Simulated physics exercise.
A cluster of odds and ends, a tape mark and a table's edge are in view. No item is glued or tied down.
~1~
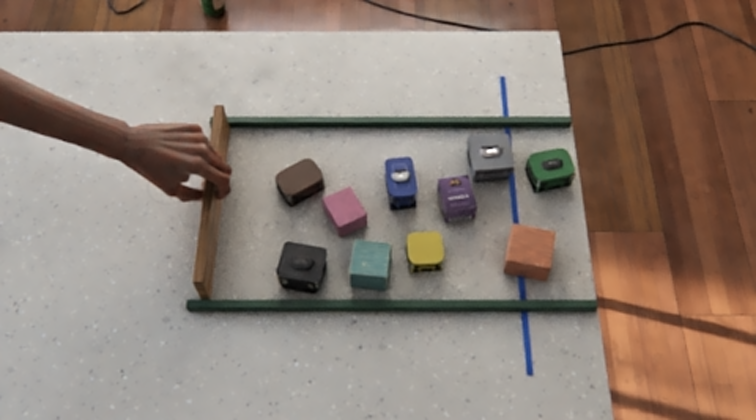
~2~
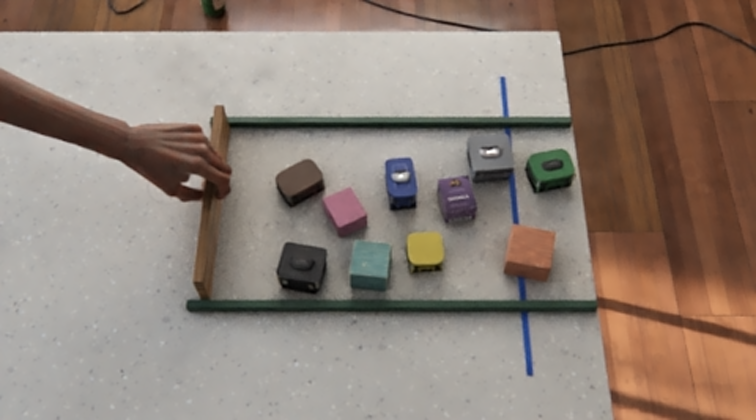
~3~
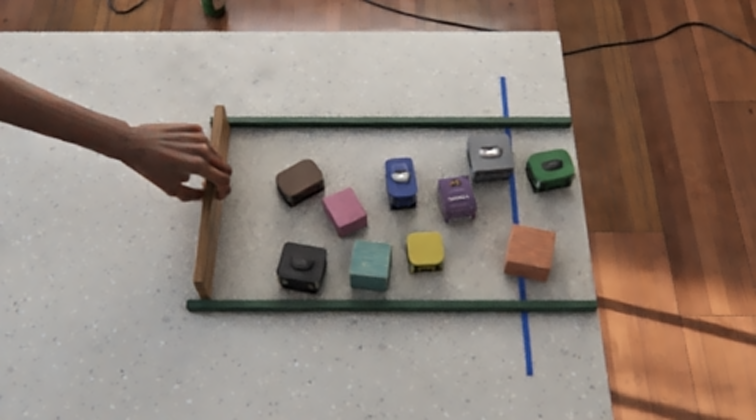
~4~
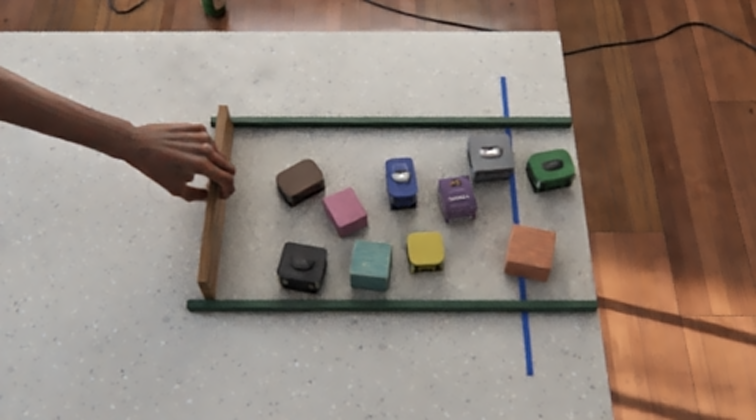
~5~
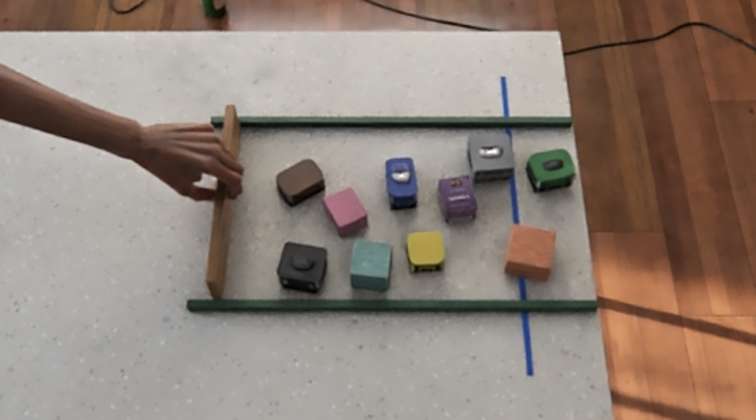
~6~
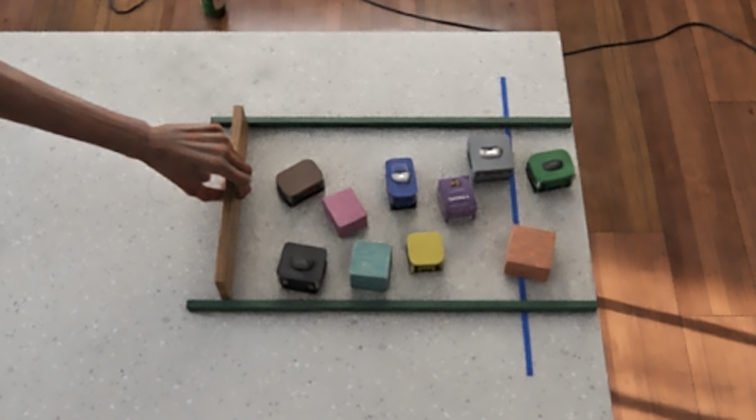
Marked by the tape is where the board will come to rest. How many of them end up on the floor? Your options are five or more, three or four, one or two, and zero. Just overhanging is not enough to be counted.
My pick is three or four.
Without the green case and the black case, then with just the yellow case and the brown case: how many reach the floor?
2, then 1.
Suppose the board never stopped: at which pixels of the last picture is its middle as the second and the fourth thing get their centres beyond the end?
At (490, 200) for the second, at (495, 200) for the fourth.
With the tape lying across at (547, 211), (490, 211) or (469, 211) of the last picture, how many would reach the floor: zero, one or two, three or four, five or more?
Taking the three places in turn, it would be more than four; just one or two; 1 or 2.
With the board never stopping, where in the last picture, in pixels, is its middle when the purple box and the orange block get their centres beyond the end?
The middle would be close to (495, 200) and then close to (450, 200).
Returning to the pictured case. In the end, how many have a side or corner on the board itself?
Well, it touches 4.
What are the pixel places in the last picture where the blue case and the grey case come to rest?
Roughly (572, 190); the other one roughly (538, 146).
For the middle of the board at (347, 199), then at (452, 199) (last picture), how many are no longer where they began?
The first number is 6, the next one 10.
Early on, none off yet; green case at rest near (550, 171); orange block at rest near (530, 253); grey case at rest near (490, 159).
A while later, none off yet; green case at rest near (550, 171); orange block moving near (538, 253); grey case at rest near (490, 159).
Further along, none off yet; green case travelled a little near (570, 168); orange block leaning well over near (615, 256); grey case travelled about its own width near (530, 147).
Finally, the number that fall off is three or four; lost, yellow case, purple box, orange block and green case.
